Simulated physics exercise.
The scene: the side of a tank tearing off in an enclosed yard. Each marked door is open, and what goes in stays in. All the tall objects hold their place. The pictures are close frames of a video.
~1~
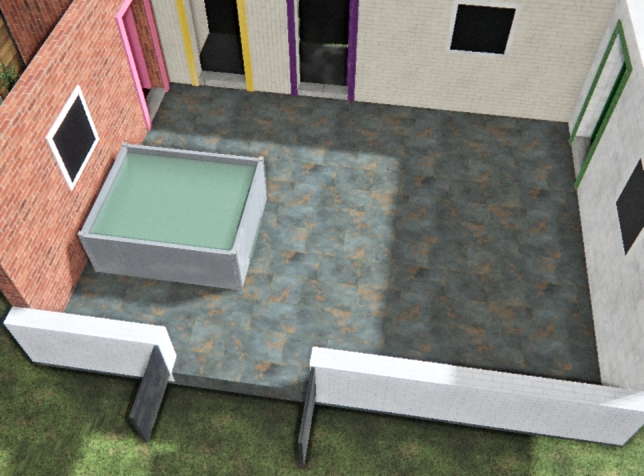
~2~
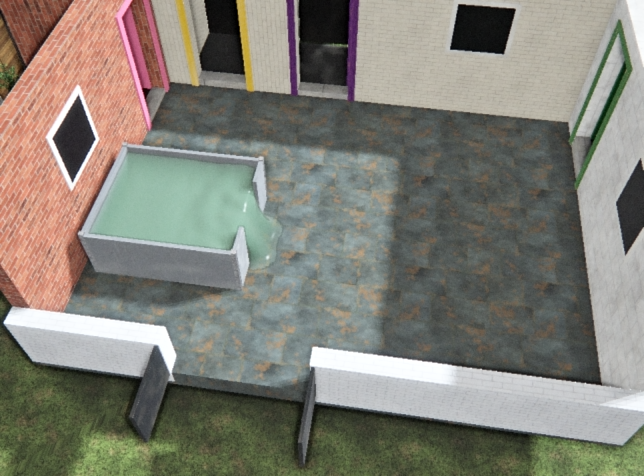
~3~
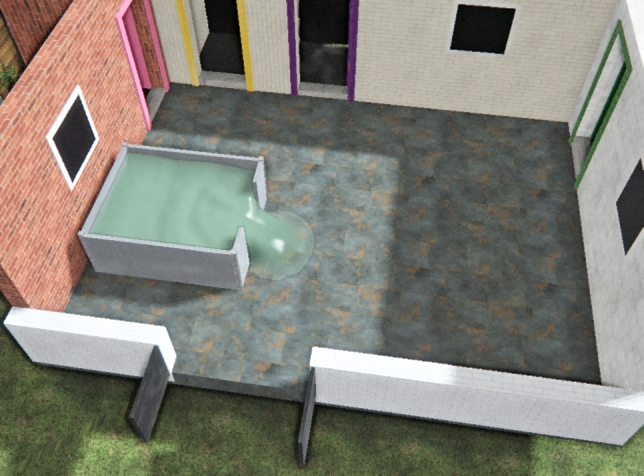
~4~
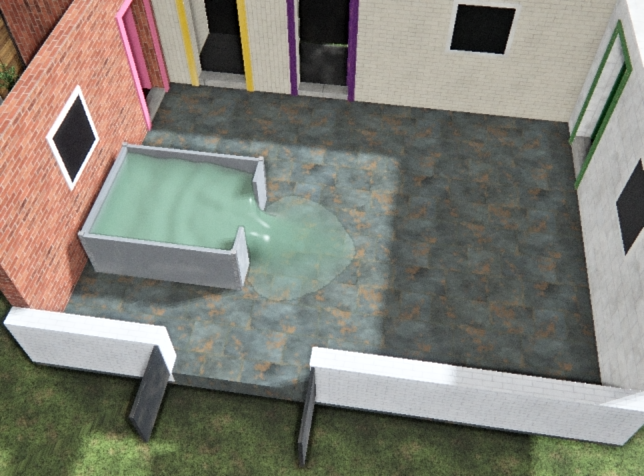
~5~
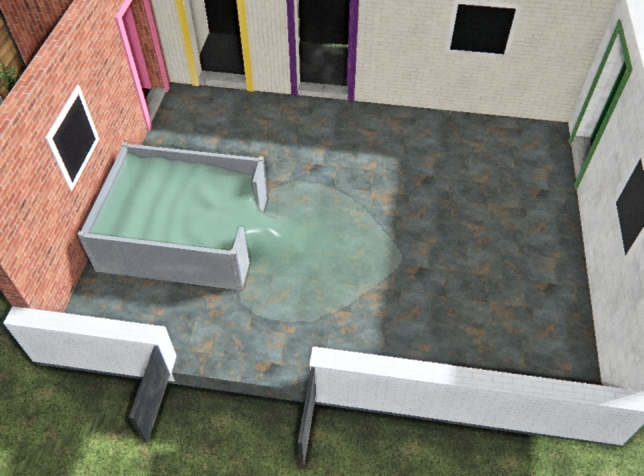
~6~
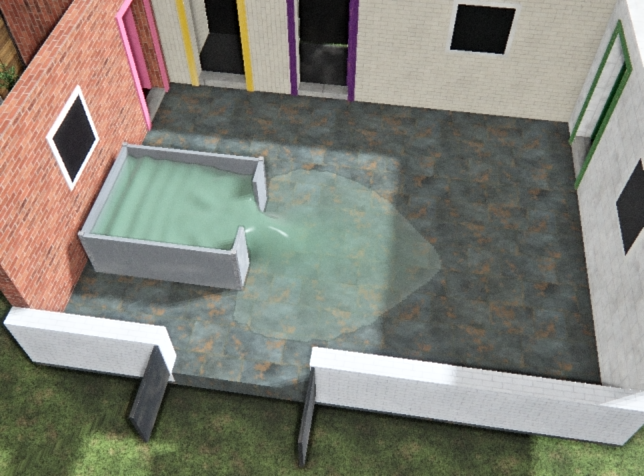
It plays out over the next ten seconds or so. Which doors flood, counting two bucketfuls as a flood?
The yellow door holds within the limit; the green door holds within the limit; the pink door holds within the limit; the purple door holds within the limit.
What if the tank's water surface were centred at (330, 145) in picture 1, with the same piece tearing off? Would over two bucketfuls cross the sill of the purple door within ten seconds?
Then: The purple door takes less.
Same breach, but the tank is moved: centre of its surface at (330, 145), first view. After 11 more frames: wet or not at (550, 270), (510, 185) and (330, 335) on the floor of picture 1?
In turn: Covered, under water, no water.
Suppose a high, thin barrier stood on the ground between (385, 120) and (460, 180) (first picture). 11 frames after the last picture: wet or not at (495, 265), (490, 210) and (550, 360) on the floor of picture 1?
In turn: Wet, wet, covered.
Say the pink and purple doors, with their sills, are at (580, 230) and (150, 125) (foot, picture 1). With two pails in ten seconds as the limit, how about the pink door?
One by one: The pink door passes that mark.
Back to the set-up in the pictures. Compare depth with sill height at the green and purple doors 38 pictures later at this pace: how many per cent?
About 60 and 20 per cent.
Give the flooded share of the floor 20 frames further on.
Near 60 in a hundred.
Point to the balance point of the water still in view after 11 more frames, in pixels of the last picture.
Roughly at (298, 245).
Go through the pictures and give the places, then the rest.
The water tank at (177, 199) is whole and still, in the first frame.
The front is at (260, 265), out from the gap at (250, 228), in the second frame.
The front is at (304, 260), out from the gap at (250, 229), in the third frame.
Water pours out at (250, 230) and has run to (349, 242), in the fourth frame.
Water pours out at (250, 229) and has run to (397, 258), in the fifth frame.
Water pours out at (250, 229) and has run to (434, 266), in the sixth frame.
A moment on, water covers 45 % of the floor; the yellow door not reached, the green door not reached, the pink door not reached, the purple door not reached.
Next, water covers 60 % of the floor; the yellow door not reached, the green door wet at the sill, nothing in, the pink door not reached, the purple door not reached.
Then, water covers 60 % of the floor; the yellow door not reached, the green door wet at the sill, nothing in, the pink door not reached, the purple door wet at the sill, nothing in.
Later, water covers 60 % of the floor; the yellow door not reached, the green door wet at the sill, nothing in, the pink door not reached, the purple door wet at the sill, nothing in.
In the end, water covers 90 % of the floor; the yellow door wet at the sill, nothing in, the green door wet at the sill, nothing in, the pink door wet at the sill, nothing in, the purple door wet at the sill, nothing in.
